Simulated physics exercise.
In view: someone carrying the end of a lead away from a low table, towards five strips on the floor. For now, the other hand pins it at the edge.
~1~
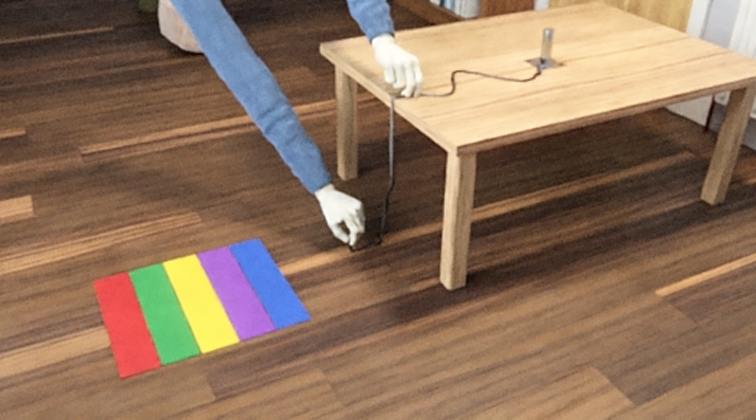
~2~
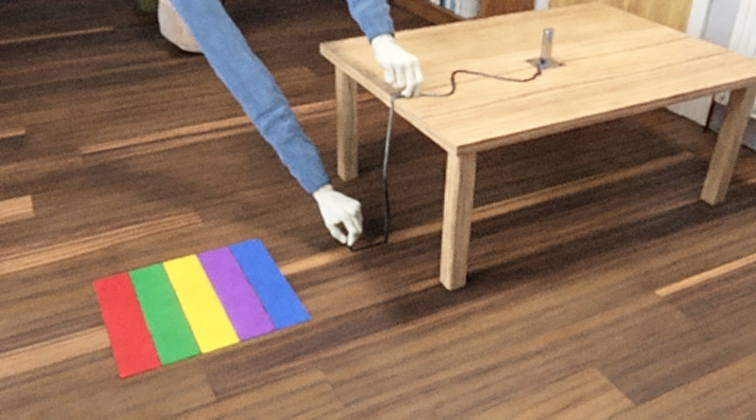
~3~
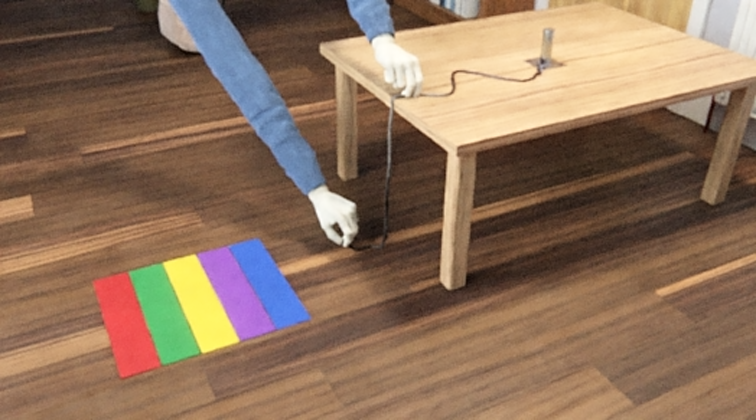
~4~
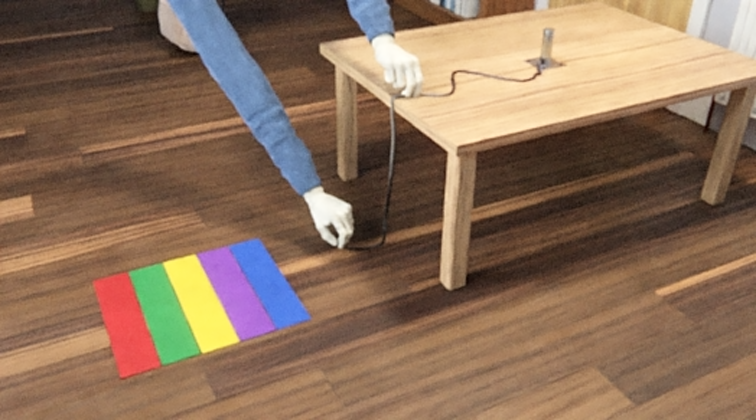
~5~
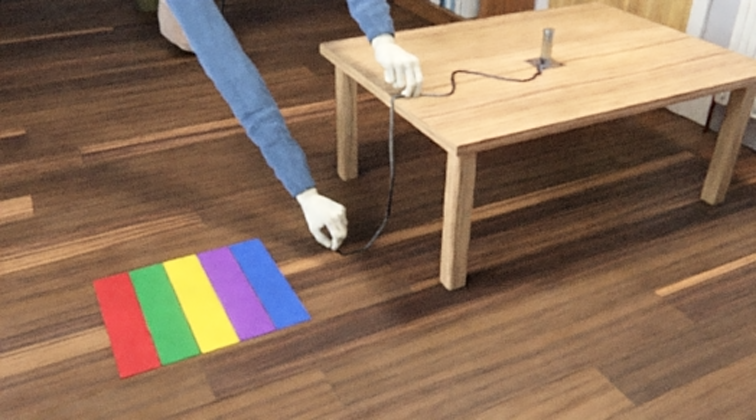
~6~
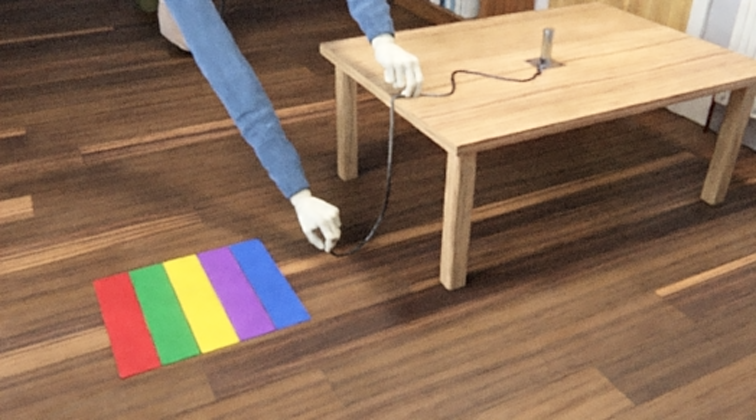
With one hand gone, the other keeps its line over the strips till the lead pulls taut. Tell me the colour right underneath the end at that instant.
Right underneath is green.
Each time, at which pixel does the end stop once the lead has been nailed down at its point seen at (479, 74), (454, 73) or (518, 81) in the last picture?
In order of the tries: About (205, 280), then (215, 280), then (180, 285).
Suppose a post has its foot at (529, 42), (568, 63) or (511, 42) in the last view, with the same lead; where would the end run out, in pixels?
About (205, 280), (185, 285) and (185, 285).
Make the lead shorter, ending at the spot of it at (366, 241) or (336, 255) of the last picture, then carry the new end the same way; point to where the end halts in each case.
Case by case: Roughly (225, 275), then roughly (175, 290).
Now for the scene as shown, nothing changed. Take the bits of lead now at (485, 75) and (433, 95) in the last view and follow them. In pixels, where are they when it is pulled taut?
The first settles around (460, 81), the second around (366, 118).
Soon after, end near (214, 278); over purple.
Then, end near (179, 288); over yellow.
At full stretch, end near (158, 294); over green. It gets as far as the green strip.
